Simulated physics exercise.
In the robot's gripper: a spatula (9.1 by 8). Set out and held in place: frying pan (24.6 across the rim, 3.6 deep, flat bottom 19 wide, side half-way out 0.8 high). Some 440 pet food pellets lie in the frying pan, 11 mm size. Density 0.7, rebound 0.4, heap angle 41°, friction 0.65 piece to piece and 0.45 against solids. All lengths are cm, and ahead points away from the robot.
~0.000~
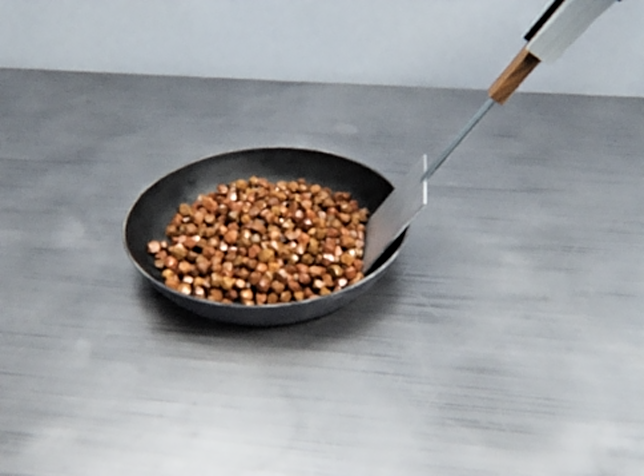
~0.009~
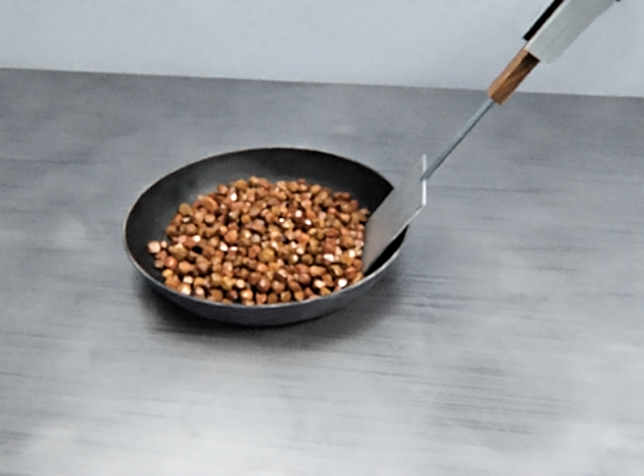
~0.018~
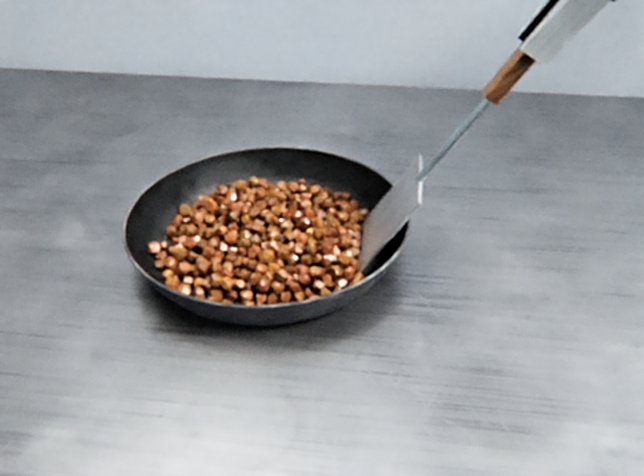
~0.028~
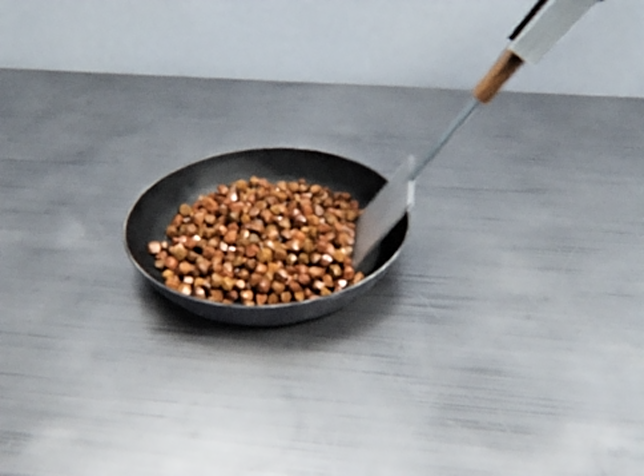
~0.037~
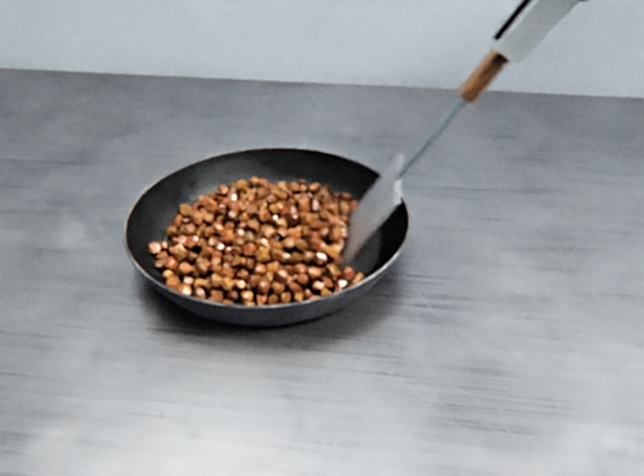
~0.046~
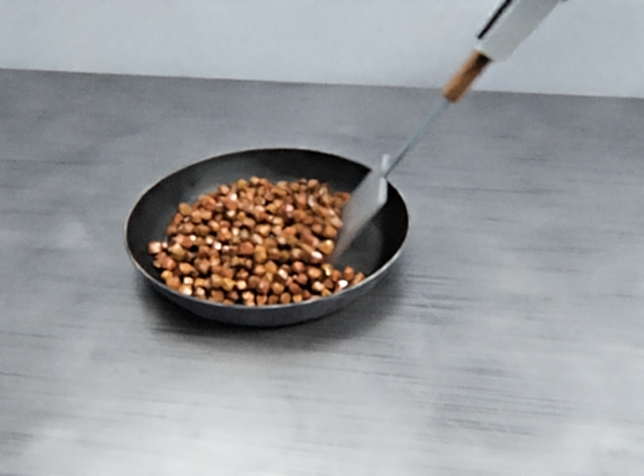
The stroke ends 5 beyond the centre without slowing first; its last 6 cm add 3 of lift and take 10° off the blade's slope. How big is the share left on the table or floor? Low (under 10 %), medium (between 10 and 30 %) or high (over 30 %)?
A medium share, between 10 and 30 %, ends on the table or floor.
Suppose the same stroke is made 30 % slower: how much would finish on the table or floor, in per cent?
In that case some 5 per cent.
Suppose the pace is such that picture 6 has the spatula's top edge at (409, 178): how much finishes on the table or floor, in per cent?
Some 0 per cent.
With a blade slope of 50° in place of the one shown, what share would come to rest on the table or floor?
It would be near 15 per cent.
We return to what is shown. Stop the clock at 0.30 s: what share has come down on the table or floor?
Roughly 15 per cent.
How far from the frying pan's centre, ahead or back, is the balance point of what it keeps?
Roughly 4.0 cm ahead.
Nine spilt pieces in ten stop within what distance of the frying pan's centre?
Some 40 cm.
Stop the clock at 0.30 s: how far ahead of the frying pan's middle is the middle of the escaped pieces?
About 22 cm.
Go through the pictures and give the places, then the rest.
The spatula top edge at (425, 178), sloping 58°; upper third of the load around (268, 231), from x 155 to 365, top at y 180; 439 in the frying pan, in the first picture.
The spatula top edge at (425, 178), sloping 58°; upper third of the load around (268, 231), from x 155 to 365, top at y 180, in the second picture.
The spatula top edge at (421, 178), sloping 58°; upper third of the load around (269, 231), from x 155 to 365, top at y 180, in the third picture.
The spatula top edge at (412, 177), sloping 58°; upper third of the load around (274, 231), from x 155 to 365, top at y 180, in the fourth picture.
The spatula top edge at (399, 177), sloping 58°; upper third of the load around (276, 229), from x 155 to 365, top at y 180, in the fifth picture.
The spatula top edge at (385, 176), sloping 58°; upper third of the load around (276, 227), from x 155 to 365, top at y 180; 439 in the frying pan, in the sixth picture.
After 0.07 s, sloping 58°, highest piece 6 above the table; 439 in the frying pan.
After 0.09 s, sloping 55°, highest piece 8 above the table; 439 in the frying pan.
After 0.30 s, sloping 48°, highest piece 4 above the table; 364 in the frying pan, 74 on the table or floor, 1 on the blade or in flight.
After 1.35 s, sloping 48°, highest piece 4 above the table; 364 in the frying pan, 75 on the table or floor.
In the end, 364 in the frying pan, 75 on the table or floor. That is 17 % on the table or floor.
